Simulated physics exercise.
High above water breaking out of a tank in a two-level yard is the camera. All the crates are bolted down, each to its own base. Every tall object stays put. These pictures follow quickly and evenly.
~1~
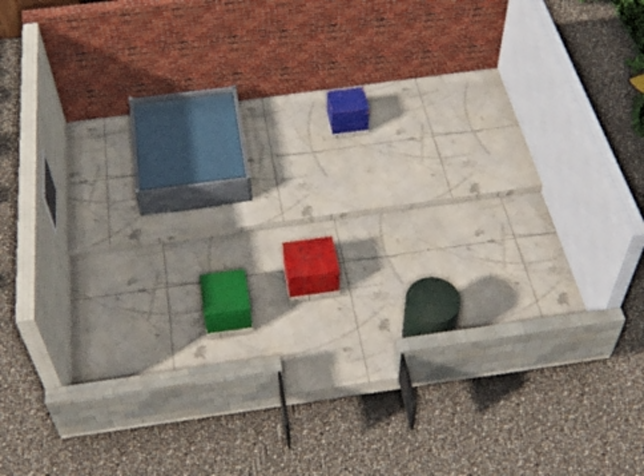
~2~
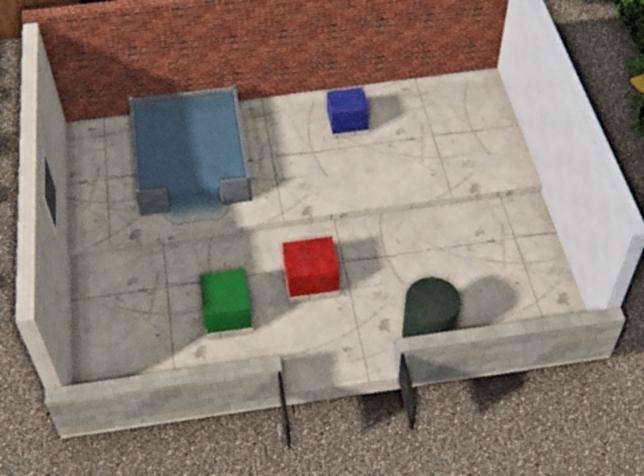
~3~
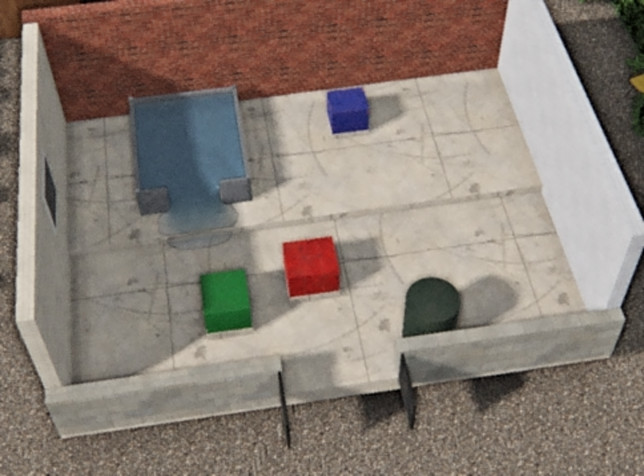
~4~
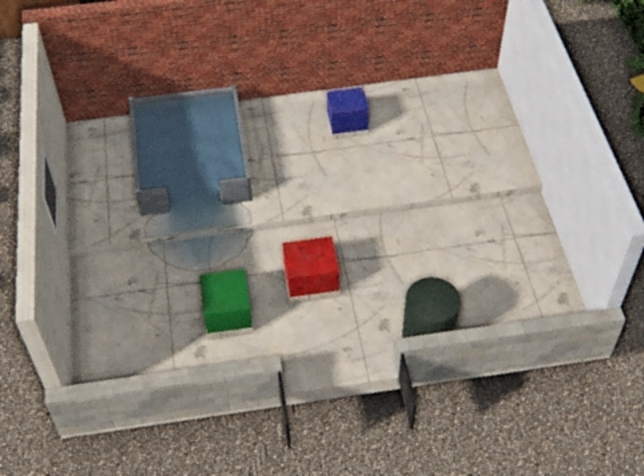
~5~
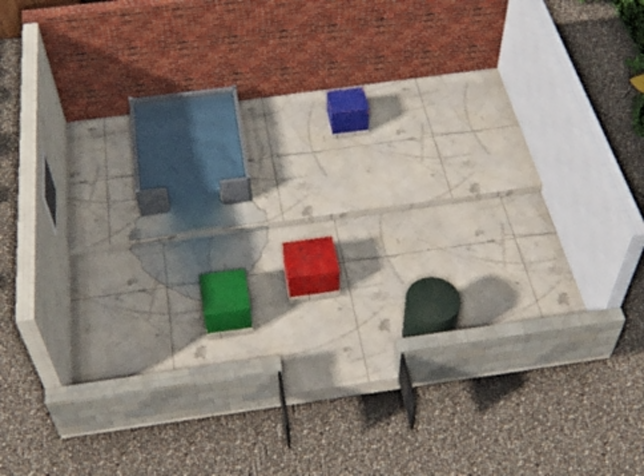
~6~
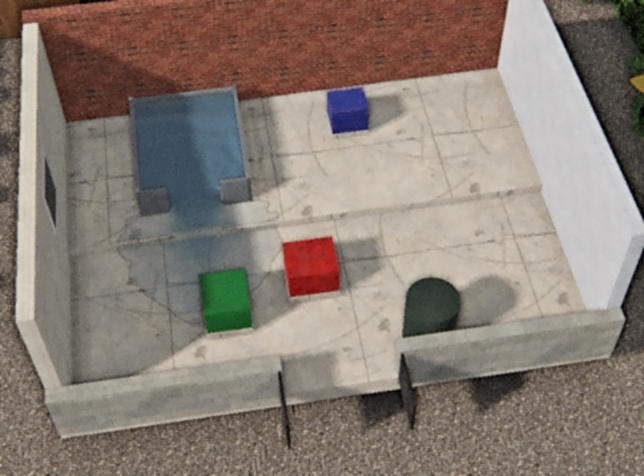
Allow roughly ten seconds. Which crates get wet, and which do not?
One by one: The red crate gets dampened by the water; the blue crate avoids any dampness from the water; the green crate gets dampened by the water.
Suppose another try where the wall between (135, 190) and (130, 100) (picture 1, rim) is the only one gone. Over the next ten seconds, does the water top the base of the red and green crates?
Red: Not reached; green: Not reached.
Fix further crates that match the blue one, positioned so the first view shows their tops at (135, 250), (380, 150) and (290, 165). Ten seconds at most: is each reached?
In the listed order, the first crate gets reached, the second remains untouched, while the third remains untouched.
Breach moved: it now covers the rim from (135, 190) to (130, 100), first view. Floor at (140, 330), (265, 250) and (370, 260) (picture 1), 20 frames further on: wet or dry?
Place one: Reached by the flood. Place two: Spared by the leak. Place three: Spared by the leak.
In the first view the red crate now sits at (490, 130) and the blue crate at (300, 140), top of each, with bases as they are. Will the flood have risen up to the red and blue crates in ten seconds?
Then: The red crate is safe; the blue crate escapes it.
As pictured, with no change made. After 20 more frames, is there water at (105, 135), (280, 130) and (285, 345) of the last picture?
Status per point, in sequence: Unwetted, then unwetted, then waterlogged.
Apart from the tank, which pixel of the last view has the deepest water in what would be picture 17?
Deepest point: Roughly (74, 412).
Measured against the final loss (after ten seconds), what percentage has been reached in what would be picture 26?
I'd estimate close to 20 per cent.
A moment on, water covers 15 % of the floor; the red crate water round its plinth, the blue crate not reached, the green crate water round its plinth.
Next, water covers 25 % of the floor; the red crate water round its plinth, the blue crate not reached, the green crate water round its plinth.
Then, water covers 30 % of the floor; the red crate water round its plinth, the blue crate not reached, the green crate water round its plinth.
Later, water covers 40 % of the floor; the red crate water round its plinth, the blue crate not reached, the green crate water round its plinth.
In the end, water covers 50 % of the floor; the red crate was topped, the blue crate stayed above the water, the green crate was topped.
